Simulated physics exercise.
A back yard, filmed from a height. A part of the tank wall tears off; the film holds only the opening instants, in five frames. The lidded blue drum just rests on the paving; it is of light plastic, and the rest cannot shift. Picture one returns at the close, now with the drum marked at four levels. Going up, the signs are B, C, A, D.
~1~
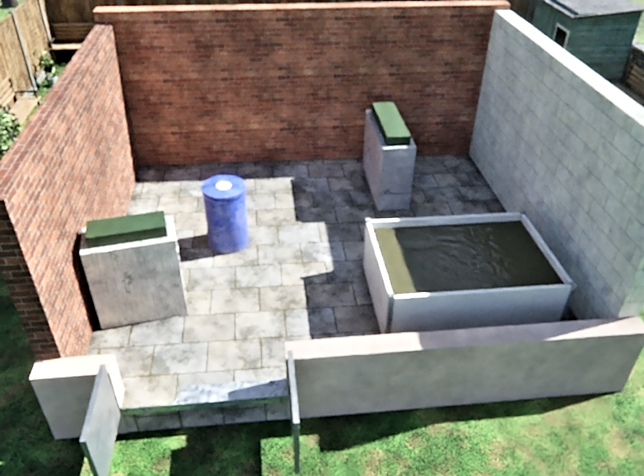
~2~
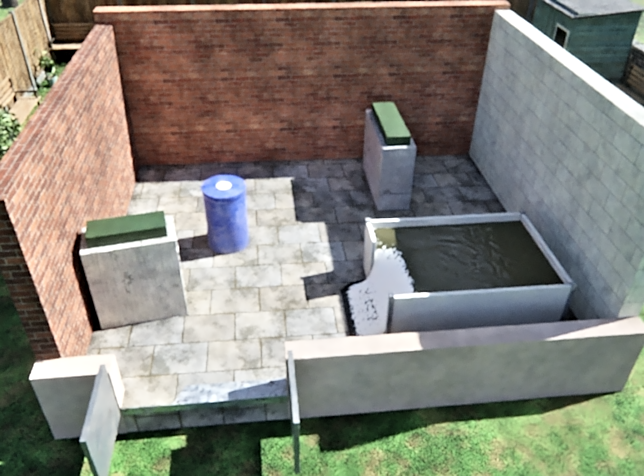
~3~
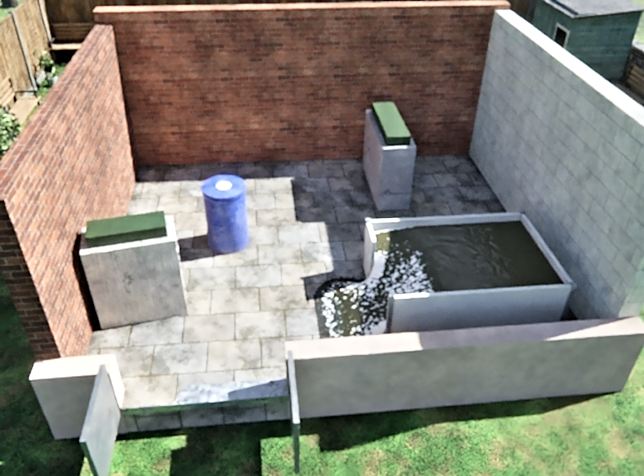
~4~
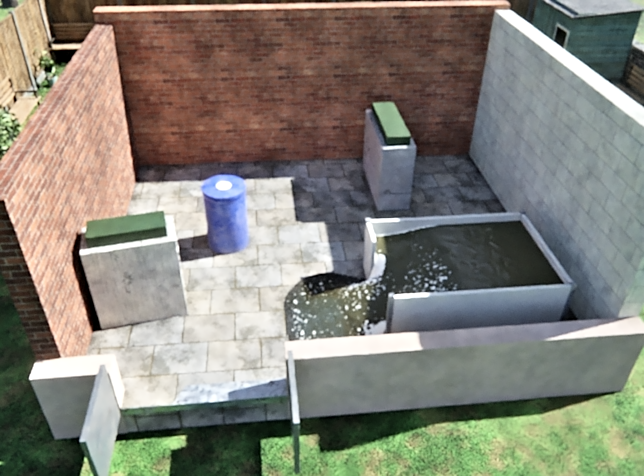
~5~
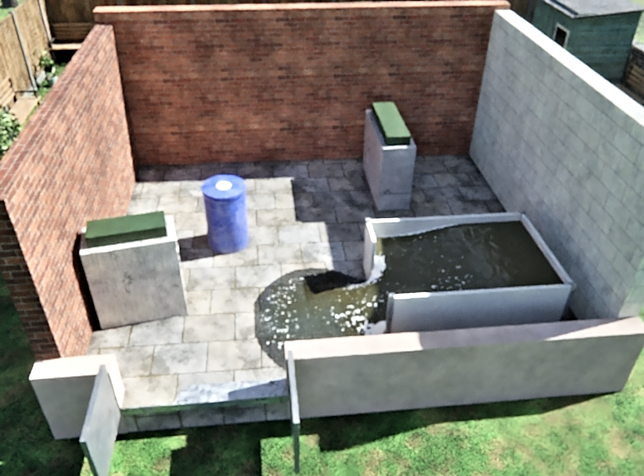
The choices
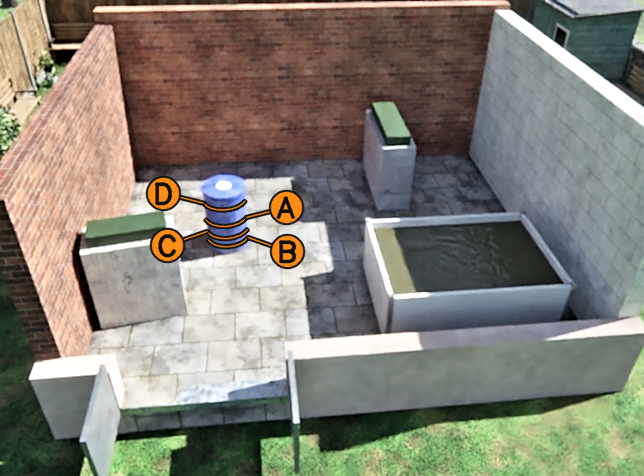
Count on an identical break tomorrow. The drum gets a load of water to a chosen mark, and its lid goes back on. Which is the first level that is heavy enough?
The limit is B.
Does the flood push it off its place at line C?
No.
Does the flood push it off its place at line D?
No, that is safe.
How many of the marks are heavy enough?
All of them.
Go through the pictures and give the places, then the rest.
Lid of the blue drum at (223, 186); tank full, its middle at (462, 256); open gate at (201, 351).
Water covers 2 % of the ground and is seen nearest the drum at (351, 291).
Water covers 4 % of the ground and is seen nearest the drum at (321, 295).
Water covers 6 % of the ground and is seen nearest the drum at (299, 289).
Lid of the blue drum at (223, 186); water covers 9 % of the ground and is seen nearest the drum at (278, 283).
On the marked copy, A at (225, 226); B at (227, 246); C at (227, 238); D at (224, 209); from the bottom up B, C, A, D.
For line A, it does not move.
For line B, it does not move.
For line C, it does not move.
For line D, it does not move.
